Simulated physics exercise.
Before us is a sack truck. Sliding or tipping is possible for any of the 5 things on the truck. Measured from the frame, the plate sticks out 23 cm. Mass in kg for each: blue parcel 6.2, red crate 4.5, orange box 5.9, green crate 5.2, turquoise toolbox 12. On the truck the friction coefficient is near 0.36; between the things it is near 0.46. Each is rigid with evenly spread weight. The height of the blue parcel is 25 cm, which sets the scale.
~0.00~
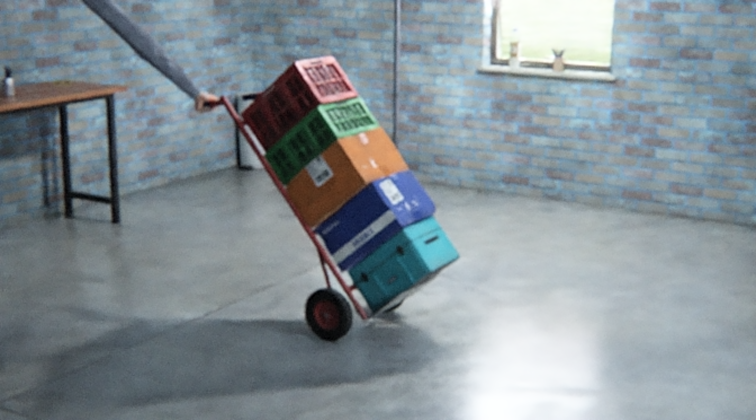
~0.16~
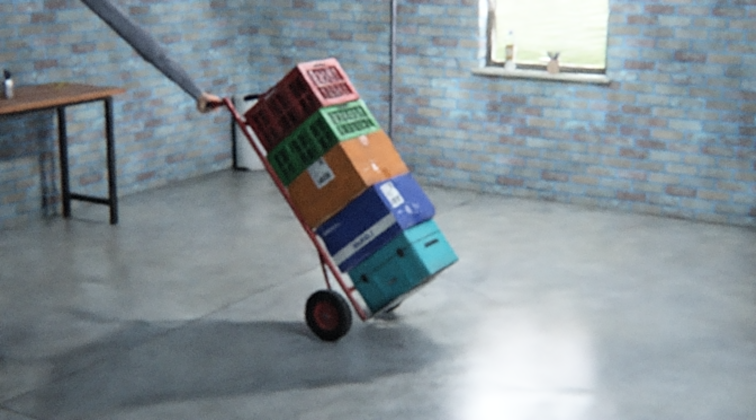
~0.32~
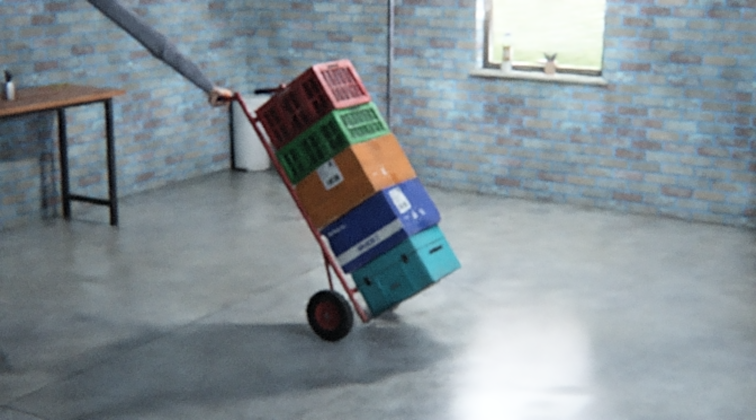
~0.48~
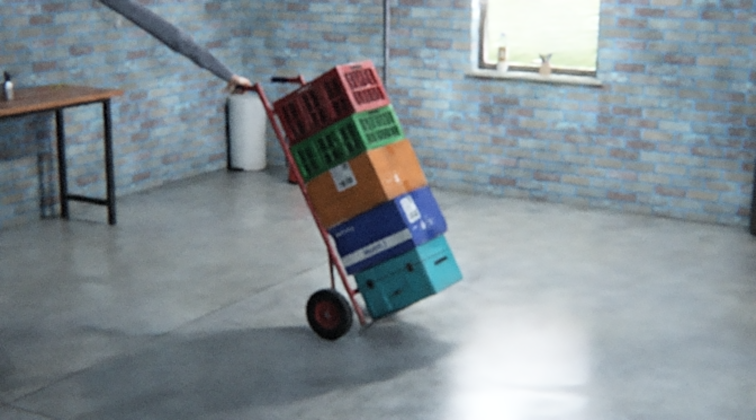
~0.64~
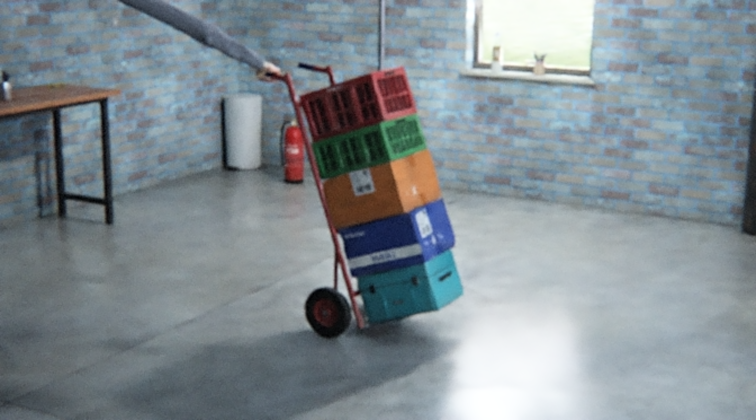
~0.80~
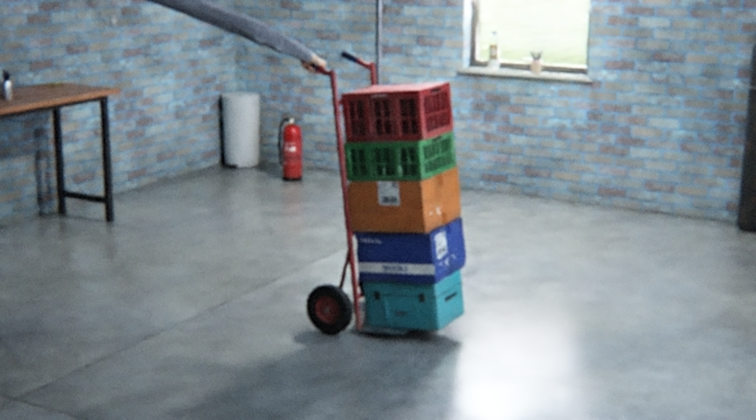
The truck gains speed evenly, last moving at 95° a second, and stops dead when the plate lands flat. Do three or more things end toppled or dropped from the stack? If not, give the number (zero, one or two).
Yes, casualty count: Beyond two.
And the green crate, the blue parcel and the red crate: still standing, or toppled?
Final state - green crate: Goes over; blue parcel: Goes over; red crate: Goes over.
After 1.10 s, truck upright; red crate 13° off its base near (469, 126); blue parcel 13° off its base near (431, 255); green crate 13° off its base.
After 1.70 s, truck upright; red crate and green crate now dropped from the stack; blue parcel 47° off its base near (452, 249); orange box 47° off its base.
After 1.90 s, truck upright; orange box now dropped from the stack; blue parcel 68° off its base near (476, 282).
After 2.20 s, truck upright; blue parcel now dropped from the stack.
In the end (3.2 s), dropped from the stack, blue parcel, red crate, orange box and green crate; the last one under 10 cm from the start. In the last view, blue parcel near (498, 305).
